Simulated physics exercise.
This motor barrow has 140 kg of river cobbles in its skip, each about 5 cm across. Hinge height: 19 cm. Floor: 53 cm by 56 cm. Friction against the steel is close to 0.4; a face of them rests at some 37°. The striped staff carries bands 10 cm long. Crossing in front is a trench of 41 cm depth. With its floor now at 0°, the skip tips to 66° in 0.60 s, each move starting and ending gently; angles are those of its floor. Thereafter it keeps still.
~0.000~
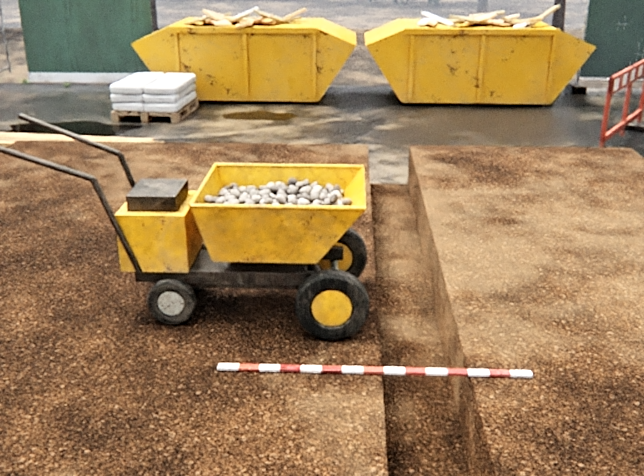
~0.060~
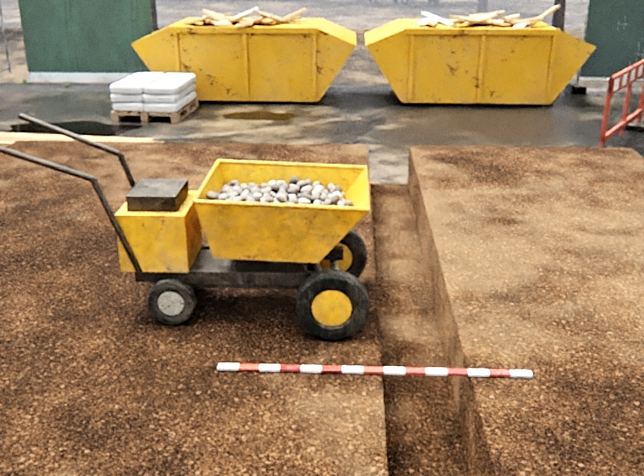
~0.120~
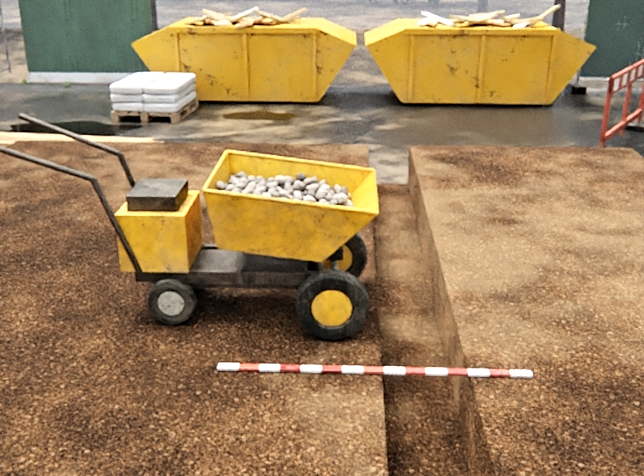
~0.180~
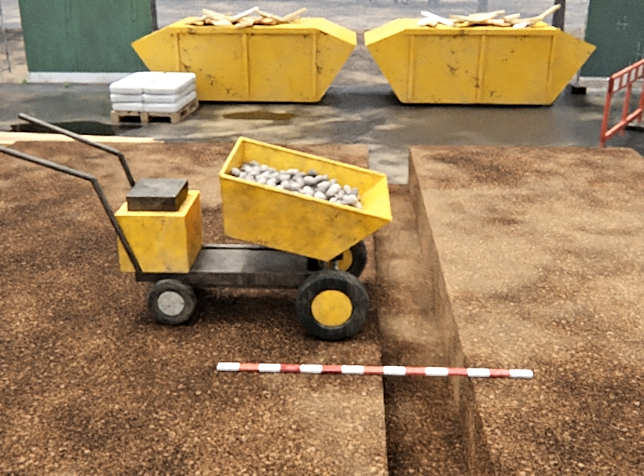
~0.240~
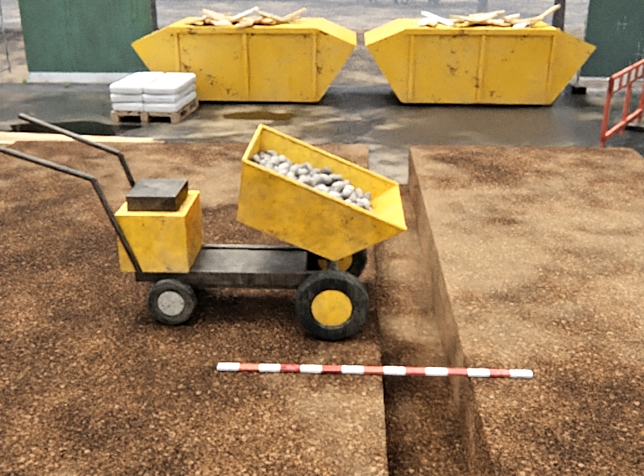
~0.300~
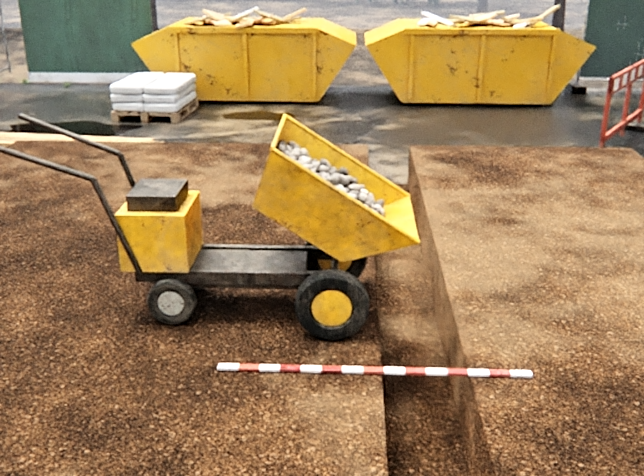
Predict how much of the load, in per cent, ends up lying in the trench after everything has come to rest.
Roughly 31 per cent of it.
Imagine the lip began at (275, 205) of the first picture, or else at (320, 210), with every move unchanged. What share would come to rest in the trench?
From the first spot near 90, from the second near 70 per cent.
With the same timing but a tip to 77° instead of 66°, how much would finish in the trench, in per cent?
Around 20 per cent would finish in the trench.
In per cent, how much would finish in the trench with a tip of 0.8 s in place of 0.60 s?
It'd be some 40 per cent.
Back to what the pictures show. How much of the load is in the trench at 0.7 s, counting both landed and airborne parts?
About 5 per cent by then.
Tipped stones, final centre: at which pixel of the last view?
The stones end up centred near (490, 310).
After 0.4 s the floor is at 56°; 100 % in the skip; the foremost stones are at (416, 247).
After 0.7 s the floor is at 66°; 86 % in the skip, 3 % in the trench, 11 % past the trench; the foremost stones are at (496, 308).
After 1.0 s the floor is at 66°; 31 % in the skip, 4 % in the trench, 65 % past the trench; the foremost stones are at (630, 321).
After 3.0 s the floor is at 66°; 0 % in the skip, 31 % in the trench, 69 % past the trench; the foremost stones are past the picture's edge.
